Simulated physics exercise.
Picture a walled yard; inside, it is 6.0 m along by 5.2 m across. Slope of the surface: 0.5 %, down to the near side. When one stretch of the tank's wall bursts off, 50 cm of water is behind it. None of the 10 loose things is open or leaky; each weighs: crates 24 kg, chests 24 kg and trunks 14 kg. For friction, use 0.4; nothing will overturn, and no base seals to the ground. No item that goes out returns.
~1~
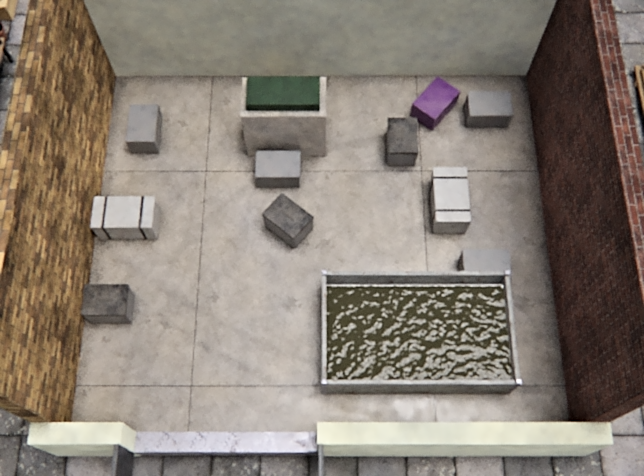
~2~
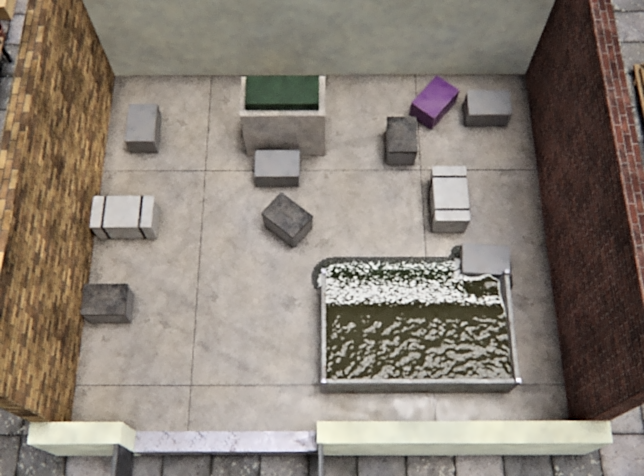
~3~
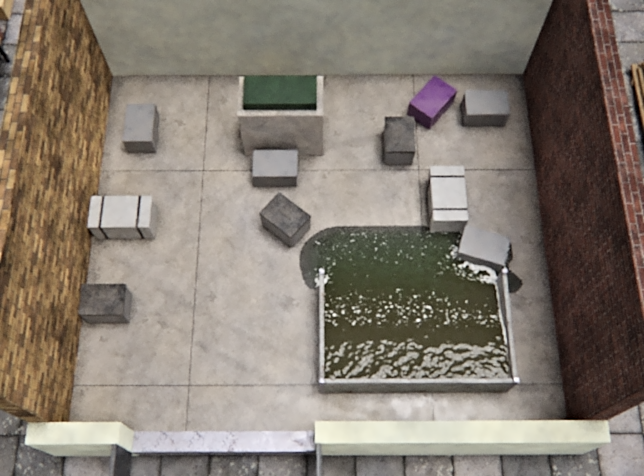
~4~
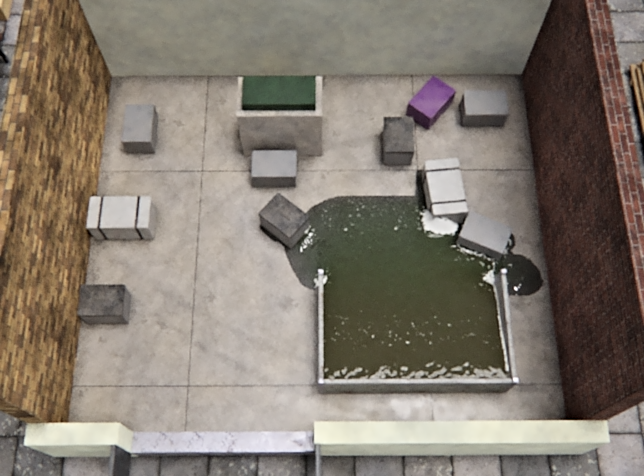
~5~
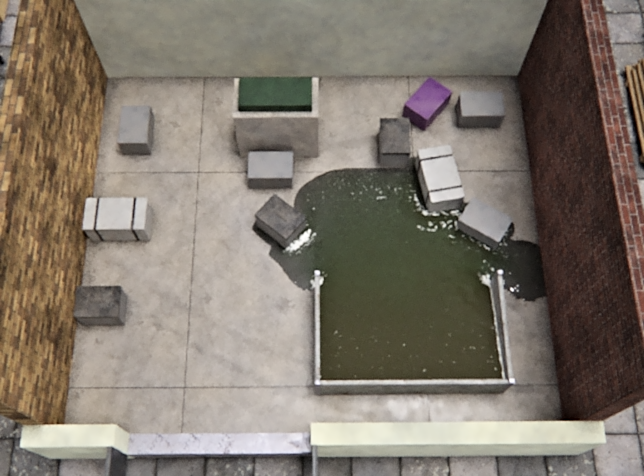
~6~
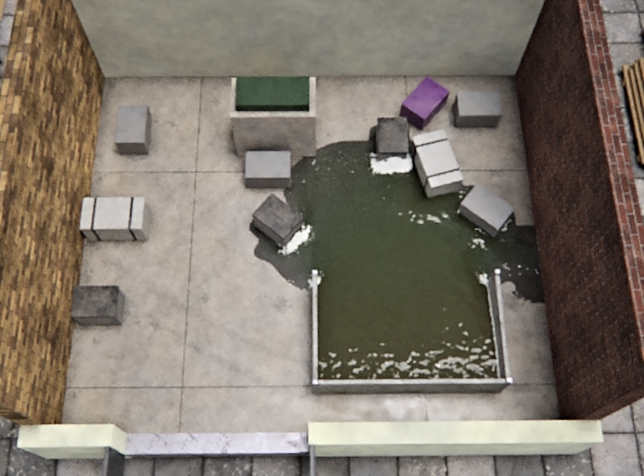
Murky green water bursting from a tank's far side in a walled yard, spreading among scattered blocks and nudging pale ones.
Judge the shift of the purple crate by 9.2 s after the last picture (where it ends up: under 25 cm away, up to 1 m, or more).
Expect a moderate change in position.
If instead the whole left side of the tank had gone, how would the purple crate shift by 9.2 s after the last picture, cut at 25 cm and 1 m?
The purple crate remains in place.
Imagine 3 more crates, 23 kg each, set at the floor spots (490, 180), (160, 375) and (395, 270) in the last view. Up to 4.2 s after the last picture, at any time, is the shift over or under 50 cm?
In sequence: Goes beyond; stays within; goes beyond.
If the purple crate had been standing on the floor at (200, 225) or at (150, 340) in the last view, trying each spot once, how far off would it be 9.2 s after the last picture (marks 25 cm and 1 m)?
Nearly still; nearly still.
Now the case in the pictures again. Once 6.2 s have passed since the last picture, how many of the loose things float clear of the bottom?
1.
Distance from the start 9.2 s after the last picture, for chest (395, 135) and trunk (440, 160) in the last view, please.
Respectively: 80 cm / 150 cm.
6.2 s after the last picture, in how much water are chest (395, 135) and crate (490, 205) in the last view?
Close to 5 and 5 centimetres.
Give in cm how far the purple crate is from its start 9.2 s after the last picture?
Around 50 cm from the start.
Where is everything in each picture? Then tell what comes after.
In the first frame, the purple crate at (436, 97) rests on the ground; water covers 2.9 m2; 0 of 10 have shifted.
In the second frame, the purple crate at (435, 96), on the bottom; 3.8 m2 under water; 0 of 10 have shifted.
In the third frame, the purple crate at (433, 96), on the bottom; 4.8 m2 under water; 1 of 10 have shifted.
In the fourth frame, the purple crate at (432, 97), on the bottom; water covers 6.0 m2; 2 of 10 have shifted.
In the fifth frame, the purple crate at (428, 98), on the bottom; 7.2 m2 under water; 2 of 10 have shifted.
In the sixth frame, the purple crate at (426, 97), on the bottom; 8.3 m2 under water; 2 of 10 have shifted.
Then, 1.2 s after the last picture the purple crate is near (426, 71), 0.4 m from its start, aground; 0 of 10 are out; 3 afloat.
Then, 3.8 s after the last picture the purple crate is near (412, 102), 0.2 m from its start, afloat; 0 of 10 are out; 5 afloat.
Then, 6.2 s after the last picture the purple crate is near (394, 106), 0.5 m from its start, aground; 0 of 10 are out; 1 afloat.
Then, 9.2 s after the last picture the purple crate is near (394, 106), 0.5 m from its start, aground; 0 of 10 are out; 1 afloat.
